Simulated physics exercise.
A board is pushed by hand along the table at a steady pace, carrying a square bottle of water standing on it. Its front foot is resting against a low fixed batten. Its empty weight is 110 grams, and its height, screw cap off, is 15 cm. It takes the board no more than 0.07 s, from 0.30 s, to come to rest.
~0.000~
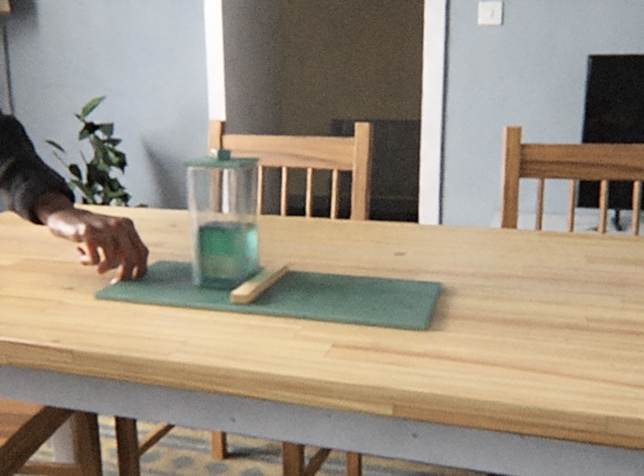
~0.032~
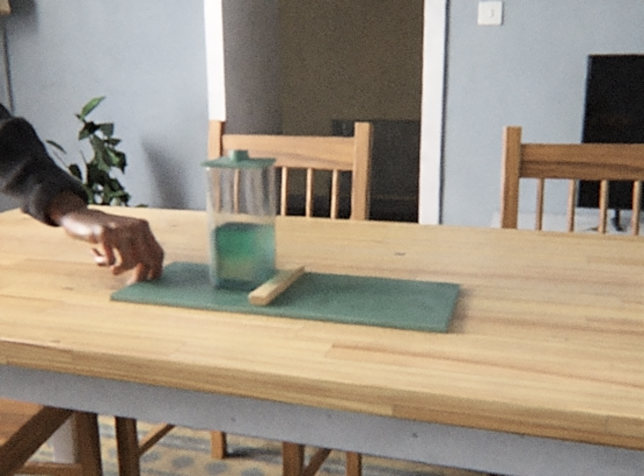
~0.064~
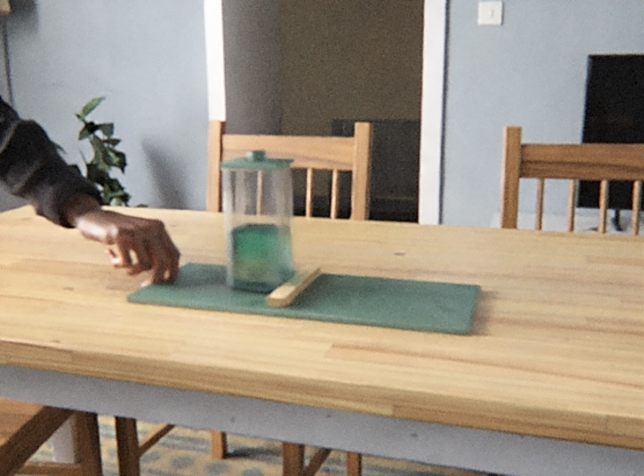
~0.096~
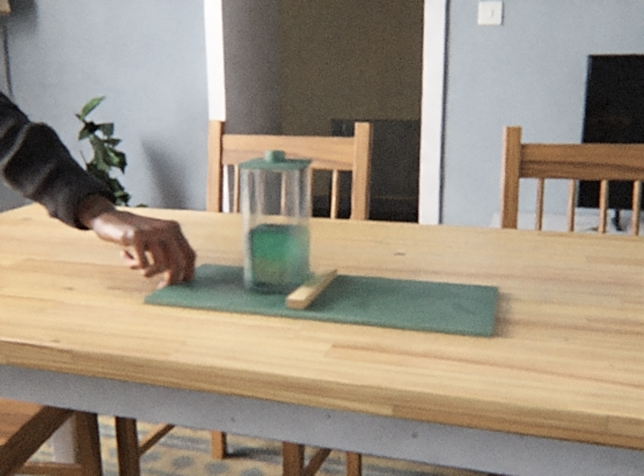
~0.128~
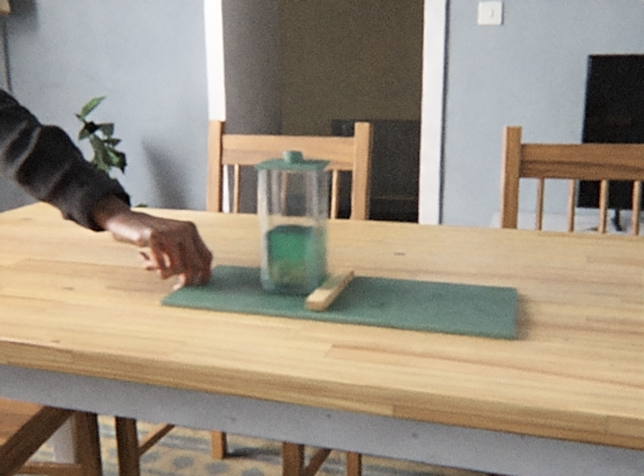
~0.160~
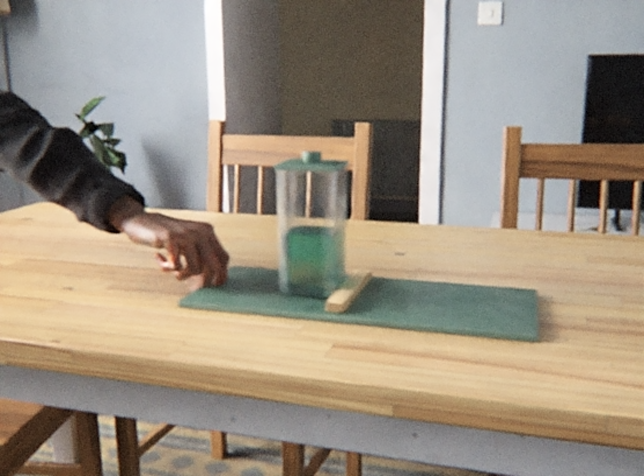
In a room with pale blue-grey walls and a doorway, a long light wooden table is seen from its front side, slightly above. A clear square bottle with a green top and green liquid stands on a flat green board beside a small wooden strip, with chairs and a plant behind. A dark-sleeved hand at the board's left end pushes everything steadily rightward, while the camera stays still.
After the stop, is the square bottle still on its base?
Most likely it does not go down.
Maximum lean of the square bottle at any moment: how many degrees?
8°.
After 0.37 s the board moves at 0.00 m/s; the square bottle leans 5°.
After 0.49 s the square bottle stands where it began.
After 0.65 s the square bottle stands where it began.
After 0.87 s the square bottle stands where it began.
In the end the square bottle stands where it began.
